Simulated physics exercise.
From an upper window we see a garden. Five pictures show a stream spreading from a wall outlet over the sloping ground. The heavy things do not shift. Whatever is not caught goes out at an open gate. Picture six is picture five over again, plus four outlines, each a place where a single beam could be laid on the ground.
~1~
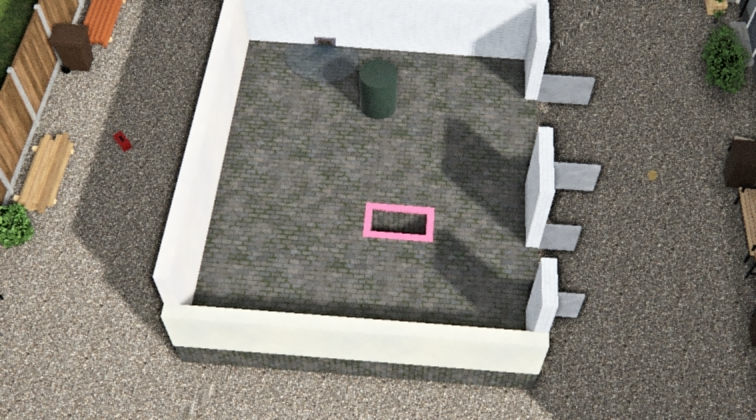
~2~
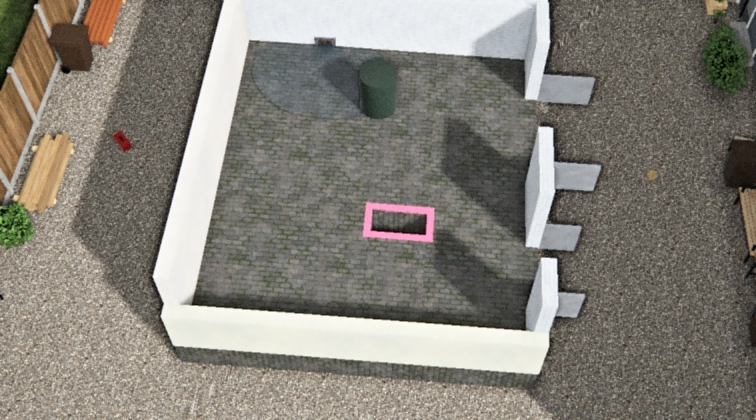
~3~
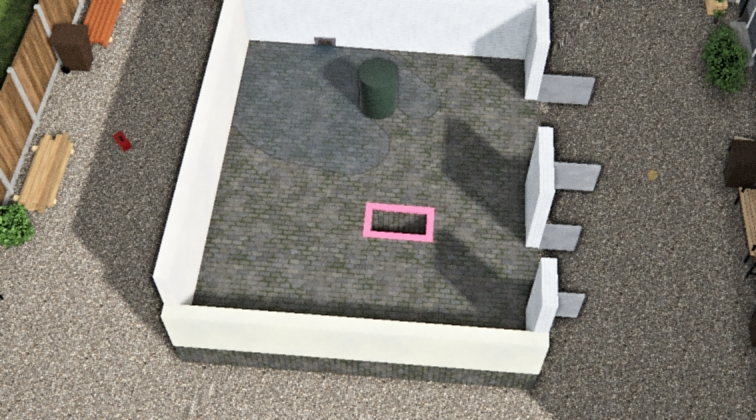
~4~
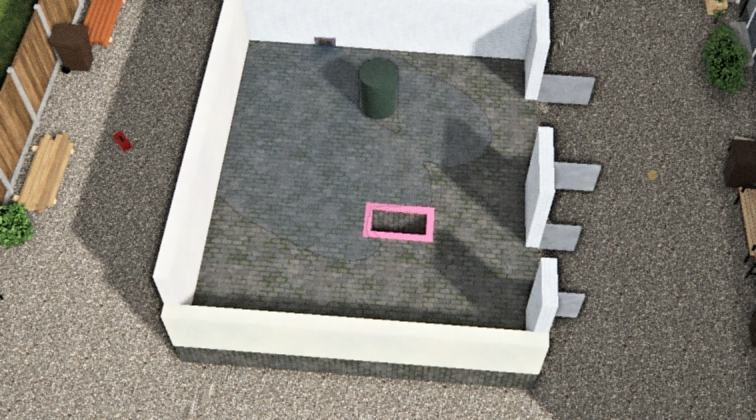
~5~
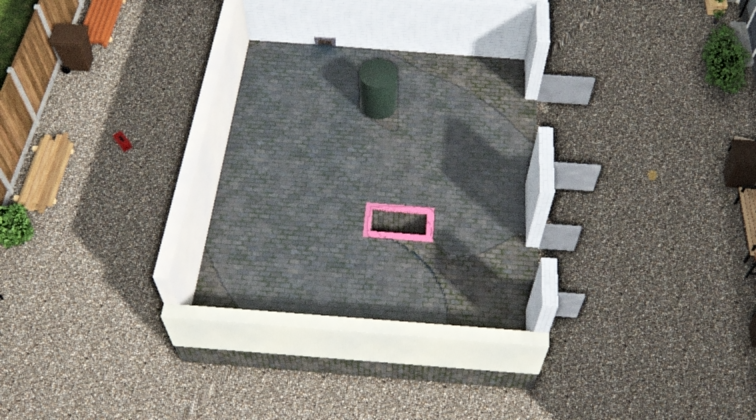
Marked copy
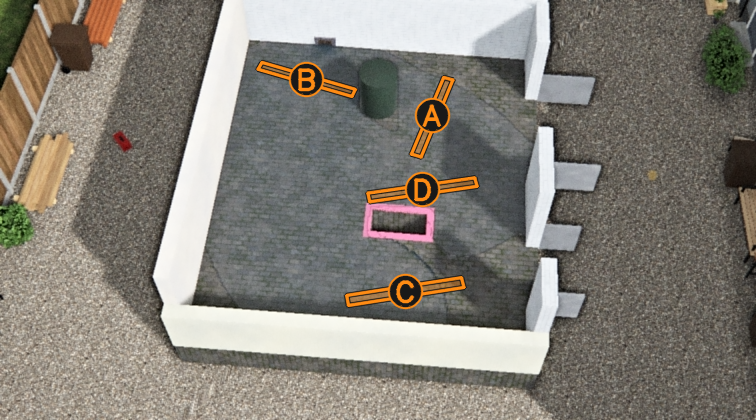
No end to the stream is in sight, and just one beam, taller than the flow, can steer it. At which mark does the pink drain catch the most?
Place A does it best.
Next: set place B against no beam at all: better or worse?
Place B is worse.
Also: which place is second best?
Place C.
On the marked copy, A from (416, 155) to (448, 78); B from (260, 65) to (353, 92); C from (347, 300) to (462, 282); D from (368, 197) to (475, 182).
With A, about 36 % of the stream goes into the pink drain, about 62 % out by the gates.
With B, about 9 % of the stream goes into the pink drain, about 86 % out by the gates.
With C, about 22 % of the stream goes into the pink drain, about 76 % out by the gates.
With D, about 8 % of the stream goes into the pink drain, about 89 % out by the gates.
